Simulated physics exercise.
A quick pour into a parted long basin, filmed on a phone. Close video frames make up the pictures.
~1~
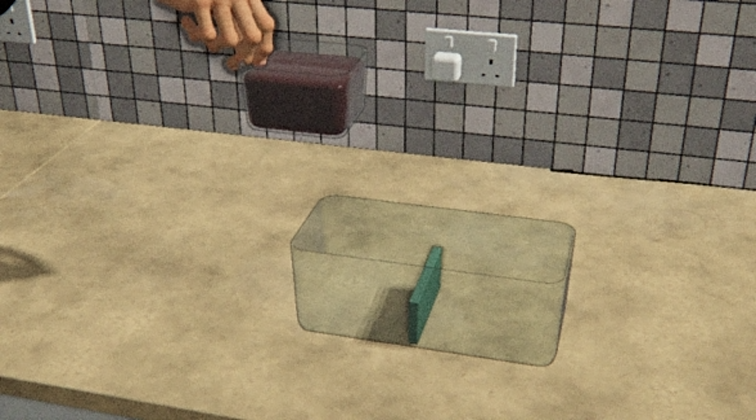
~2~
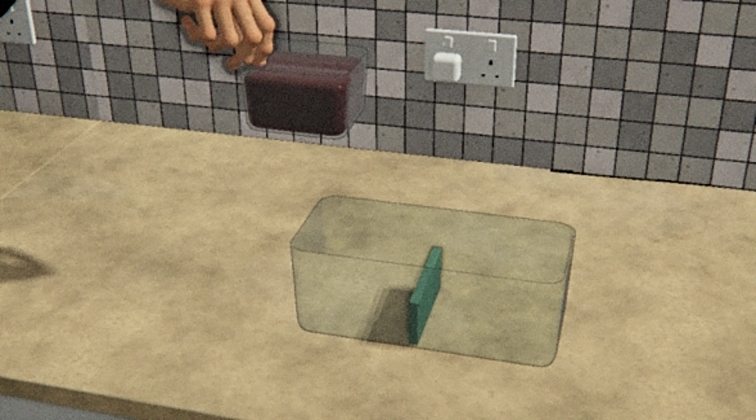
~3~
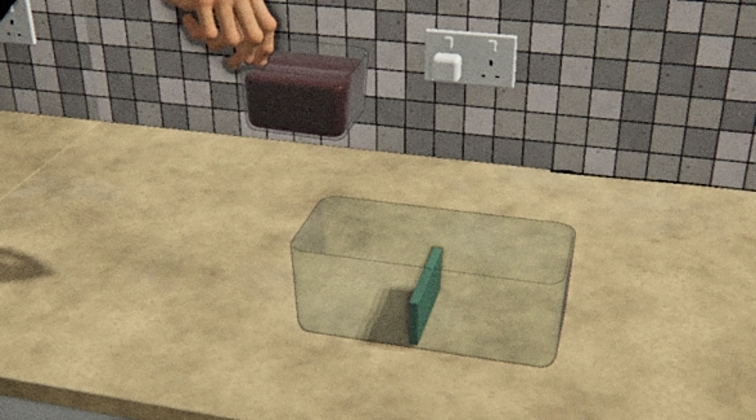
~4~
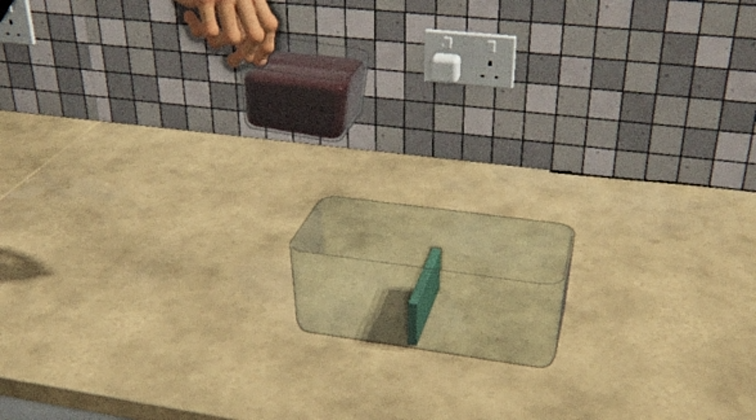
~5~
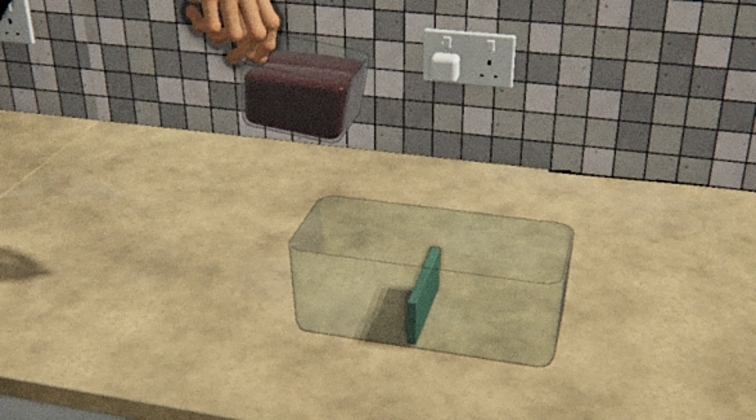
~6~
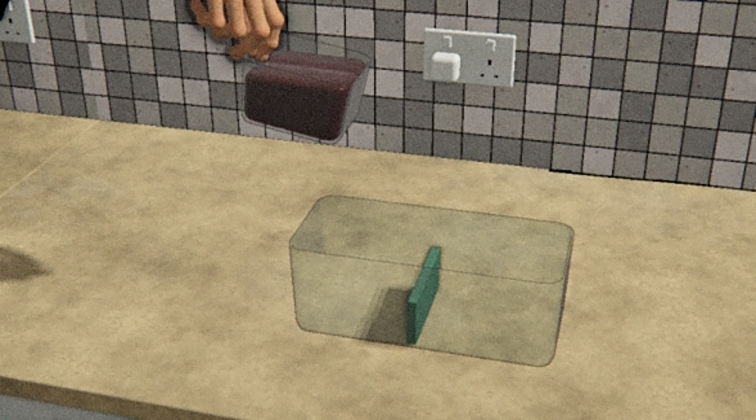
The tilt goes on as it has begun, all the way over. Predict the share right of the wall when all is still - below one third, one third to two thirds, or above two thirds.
The share right of the wall ends up within a third to two thirds.
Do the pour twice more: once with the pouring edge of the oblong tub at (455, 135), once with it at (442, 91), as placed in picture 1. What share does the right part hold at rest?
Roughly 100 in a hundred the first time and 100 in a hundred the second.
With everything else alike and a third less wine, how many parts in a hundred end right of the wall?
Roughly 20 in a hundred.
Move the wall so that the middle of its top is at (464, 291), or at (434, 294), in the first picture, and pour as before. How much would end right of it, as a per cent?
Estimated: 5 % first, 50 % second.
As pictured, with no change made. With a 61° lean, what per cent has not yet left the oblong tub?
Near 65 percent is still in there.
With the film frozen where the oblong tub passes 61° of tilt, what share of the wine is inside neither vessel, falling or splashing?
Airborne share: Approx. 30 %.
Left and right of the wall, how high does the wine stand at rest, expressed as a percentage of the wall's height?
Roughly 30 left of the wall, roughly 30 right of it.
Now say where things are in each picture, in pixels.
The first picture shows tilt 0°; pouring edge (358, 63); surface from (257, 61) to (358, 71); the long basin's rim runs from (306, 221) to (570, 255); the wall's top is at (426, 275).
The second picture shows tilt 0°; pouring edge (358, 64); surface from (257, 62) to (357, 71).
The third picture shows tilt 2°; pouring edge (359, 65); surface from (258, 62) to (359, 72).
The fourth picture shows tilt 4°; pouring edge (359, 68); surface from (257, 62) to (358, 73).
The fifth picture shows tilt 6°; pouring edge (360, 70); surface from (257, 62) to (359, 73).
The sixth picture shows tilt 10°; pouring edge (361, 73); surface from (259, 62) to (360, 73).
A moment on, the oblong tub is tipped part way and 63 per cent is still to pour, 4 is left of the wall and 2 right of it.
Next, the oblong tub is tipped on its side and 15 per cent is still to pour, 15 is left of the wall and 54 right of it.
Then the oblong tub is tipped on its side and 3 per cent is still to pour, 36 is left of the wall and 57 right of it.
Later the oblong tub is tipped on its side and 0 per cent is still to pour, 41 is left of the wall and 57 right of it.
At rest 42 per cent lies left of the wall, 57 right of it and 1 outside.
